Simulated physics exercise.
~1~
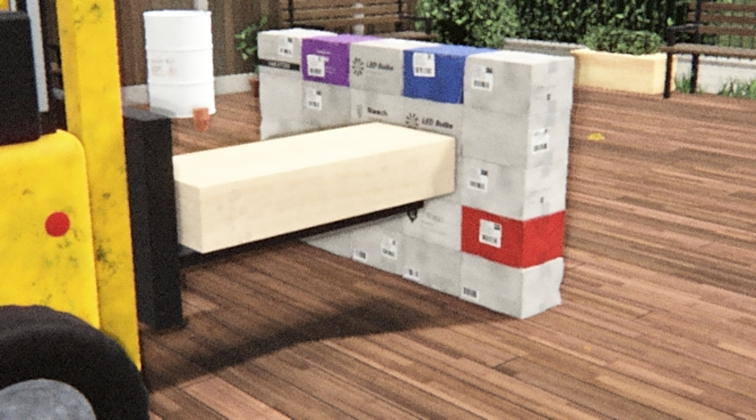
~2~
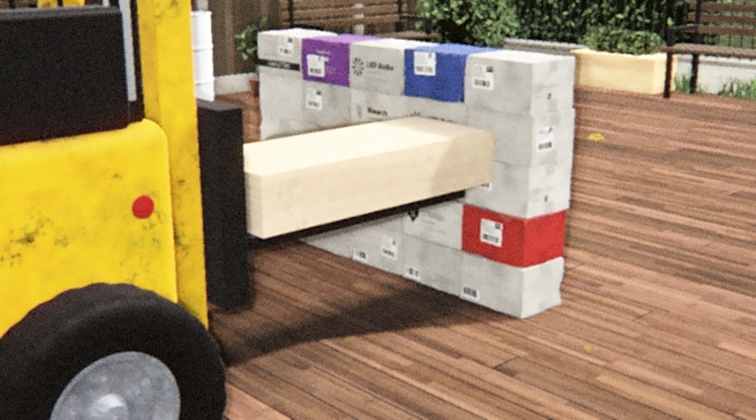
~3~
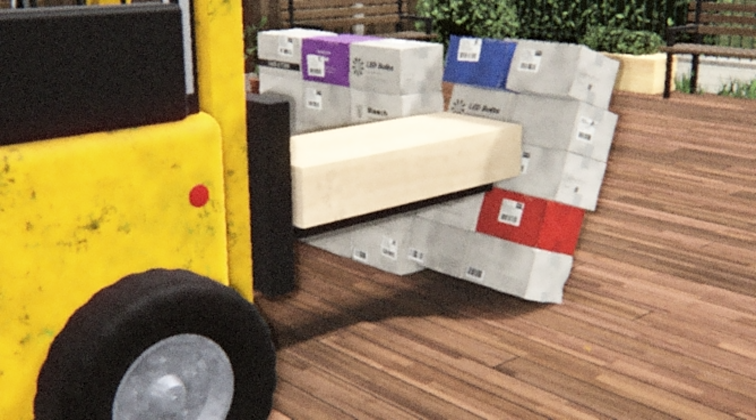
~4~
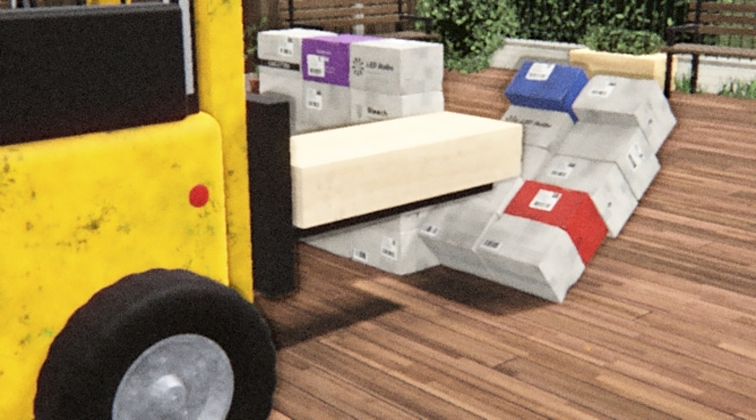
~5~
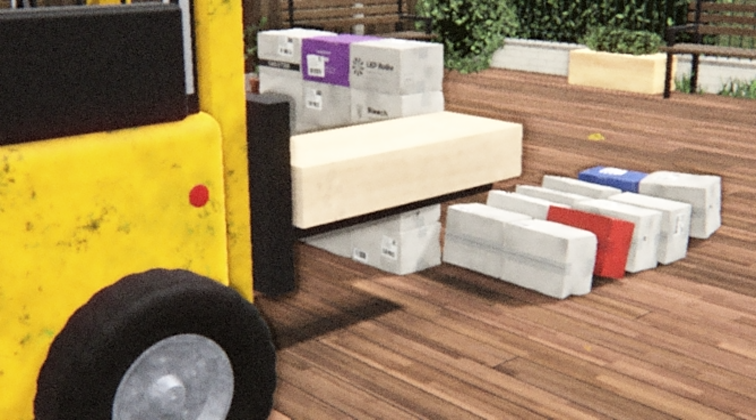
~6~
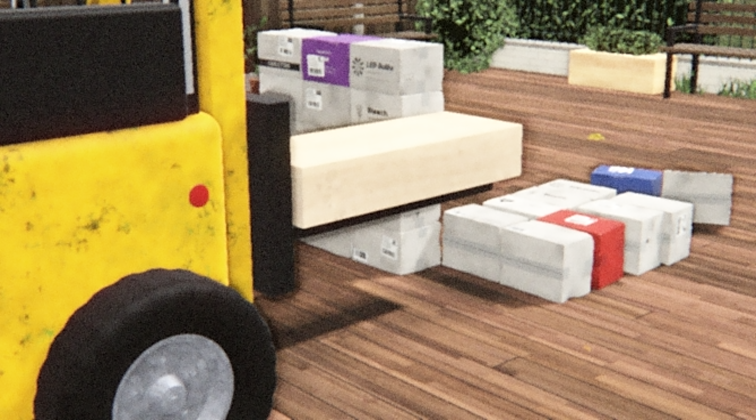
A yellow lift truck drove right and pushed a long pale block into a wall of grey boxes, and the right-hand part, with the blue and red ones, tipped over and ended up flat on the wooden deck, while the purple one's section stayed standing.
